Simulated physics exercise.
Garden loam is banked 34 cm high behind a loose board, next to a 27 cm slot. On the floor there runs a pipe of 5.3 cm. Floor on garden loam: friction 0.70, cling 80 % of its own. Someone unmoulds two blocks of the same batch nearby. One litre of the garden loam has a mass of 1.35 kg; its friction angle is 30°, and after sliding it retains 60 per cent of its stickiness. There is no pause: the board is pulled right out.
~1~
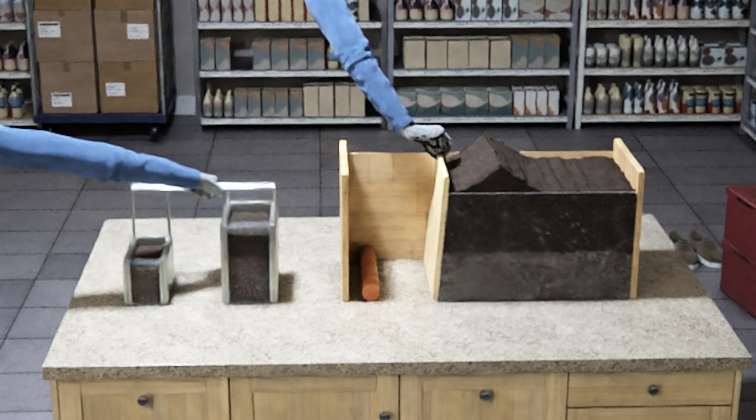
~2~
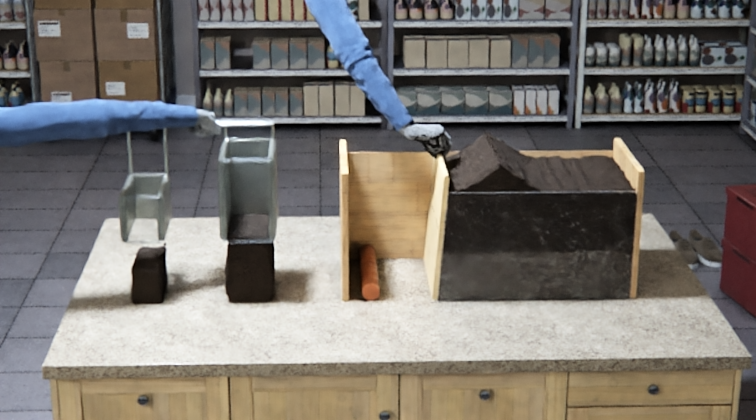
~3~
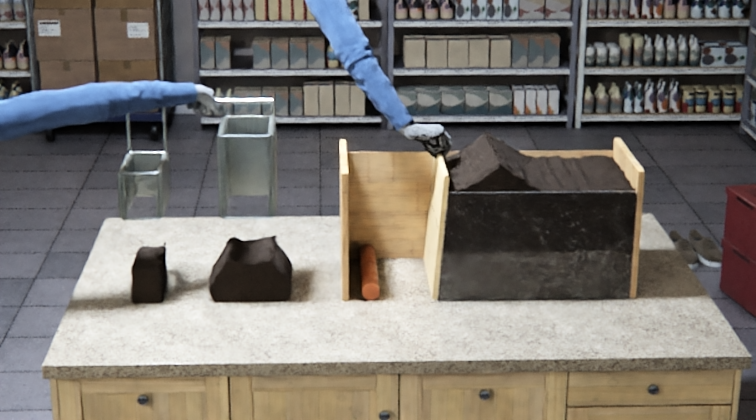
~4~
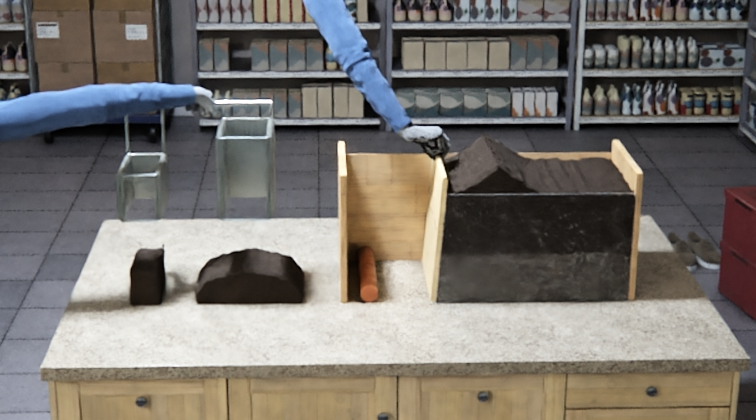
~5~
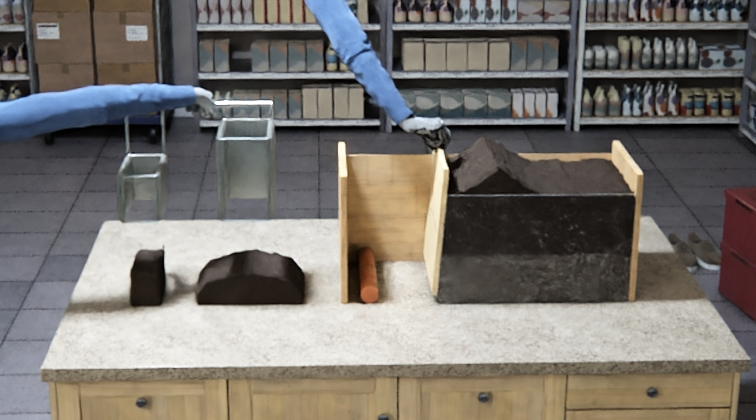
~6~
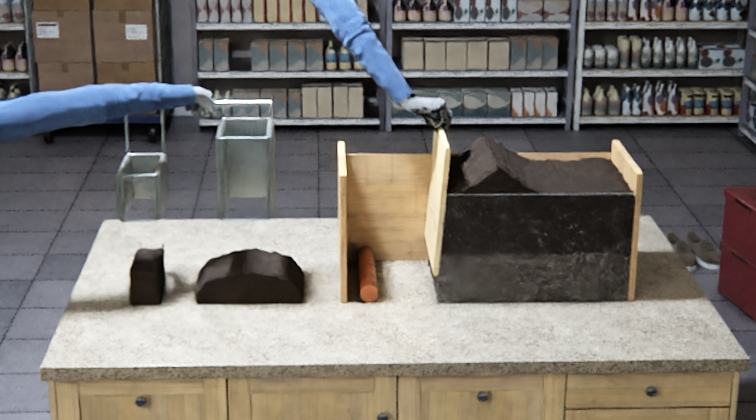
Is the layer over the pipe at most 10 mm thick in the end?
No, more than that covers it.
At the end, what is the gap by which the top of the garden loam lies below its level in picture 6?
The gap comes to roughly 7.5 centimetres.
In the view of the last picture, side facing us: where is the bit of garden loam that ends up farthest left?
Position: About (366, 283).
Last picture + 0.28 s, the face still stands and nothing lies on the pipe.
Last picture + 0.61 s, the fallen stuff reaches 38 % of the way across and nothing lies on the pipe.
Last picture + 0.95 s, the fallen stuff reaches 78 % of the way across and 6.0 cm lies on the pipe.
Last picture + 1.28 s, the fallen stuff reaches 78 % of the way across and 5.7 cm lies on the pipe.
Last picture + 1.33 s, the fallen stuff reaches 78 % of the way across and 5.7 cm lies on the pipe.
